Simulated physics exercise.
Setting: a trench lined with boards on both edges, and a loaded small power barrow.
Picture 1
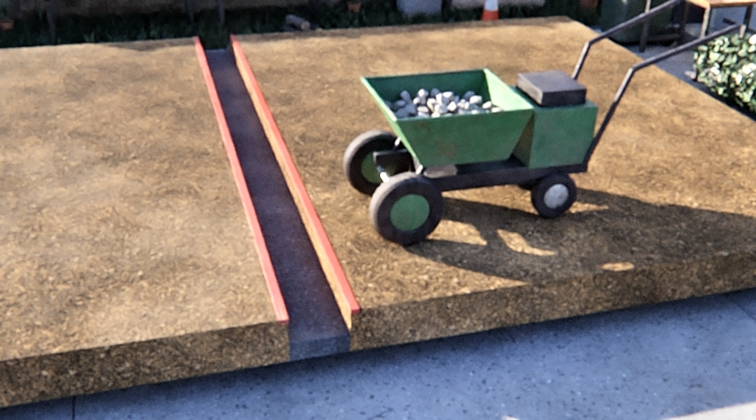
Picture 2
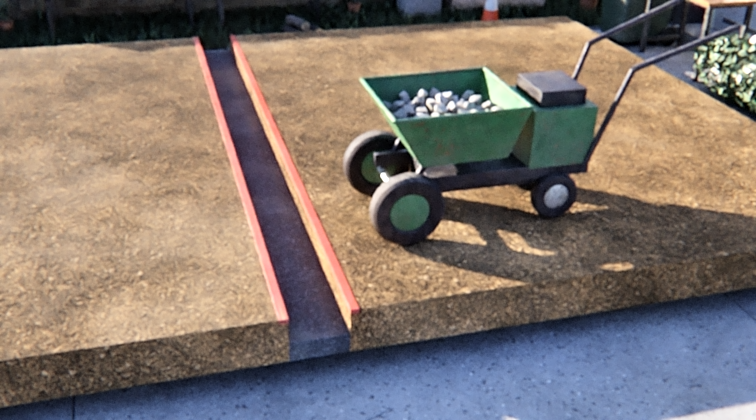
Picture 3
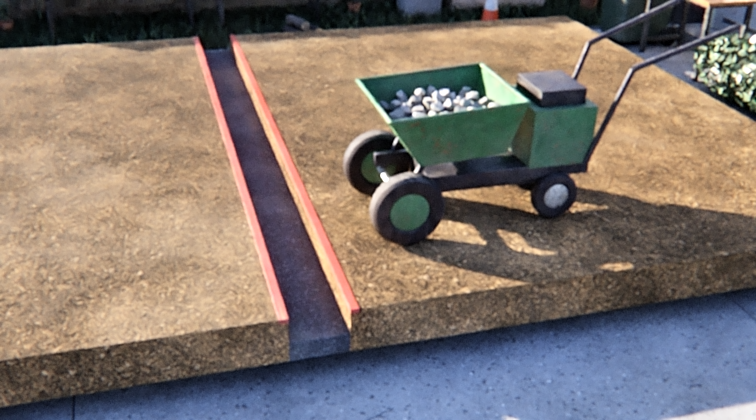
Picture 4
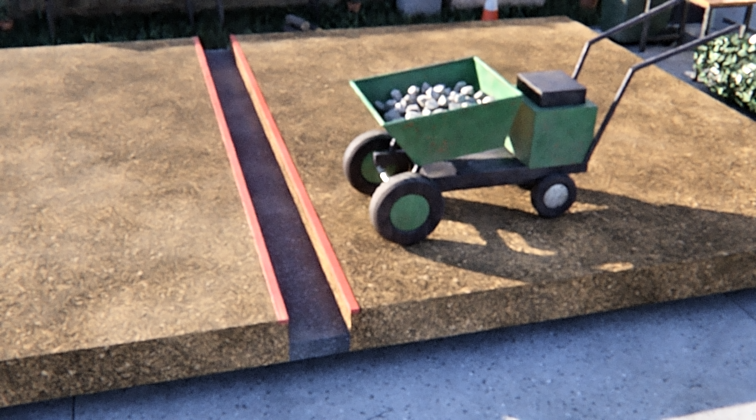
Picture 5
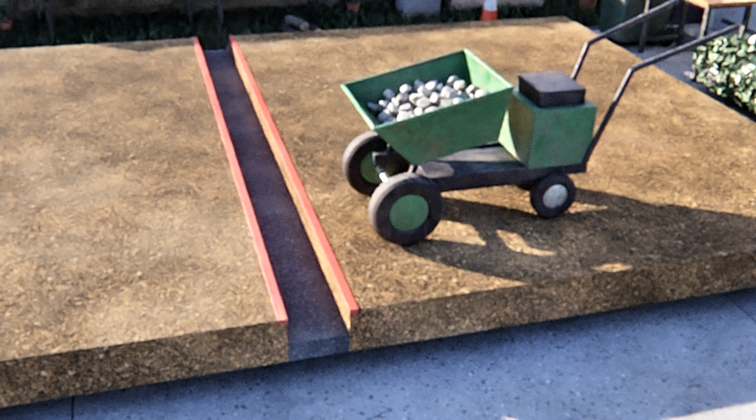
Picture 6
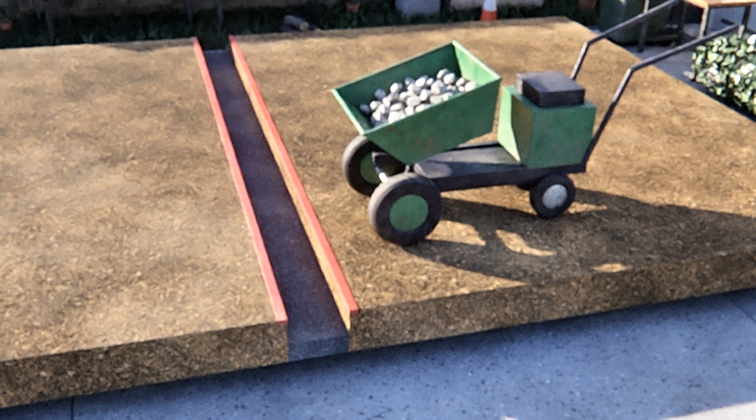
A green skip full of pale stones on a small power barrow sat level at first, then tilted slowly forward to the left, its back end rising while the wheels stayed still beside a board-lined trench.
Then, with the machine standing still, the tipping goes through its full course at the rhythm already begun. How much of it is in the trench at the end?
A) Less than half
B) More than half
B.
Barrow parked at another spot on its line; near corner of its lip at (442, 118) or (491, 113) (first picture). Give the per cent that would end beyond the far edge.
0 % then 0 %.
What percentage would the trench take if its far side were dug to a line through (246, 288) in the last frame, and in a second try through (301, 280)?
Lab note: Case 1 near 100 percent, case 2 near 30 percent.
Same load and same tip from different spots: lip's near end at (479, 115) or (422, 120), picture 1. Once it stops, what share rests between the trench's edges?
The first gives 50 %, the second 90 %.
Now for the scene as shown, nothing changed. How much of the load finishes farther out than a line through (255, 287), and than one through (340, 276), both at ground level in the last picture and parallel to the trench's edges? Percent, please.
Estimate: 20 % and 100 %, respectively.
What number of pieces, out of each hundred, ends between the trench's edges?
Roughly 65 %.
Shortly afterwards, skip tipped steeply; the whole lot in the skip.
Next, skip tipped right over; the bulk in the skip; a little in or heaped over the trench; only a few beyond it; only a few falling.
Some moments later, skip tipped right over; a little in the skip; near half in or heaped over the trench; near a third beyond it.
In the end, skip tipped right over; near two thirds in or heaped over the trench; near a third beyond it.
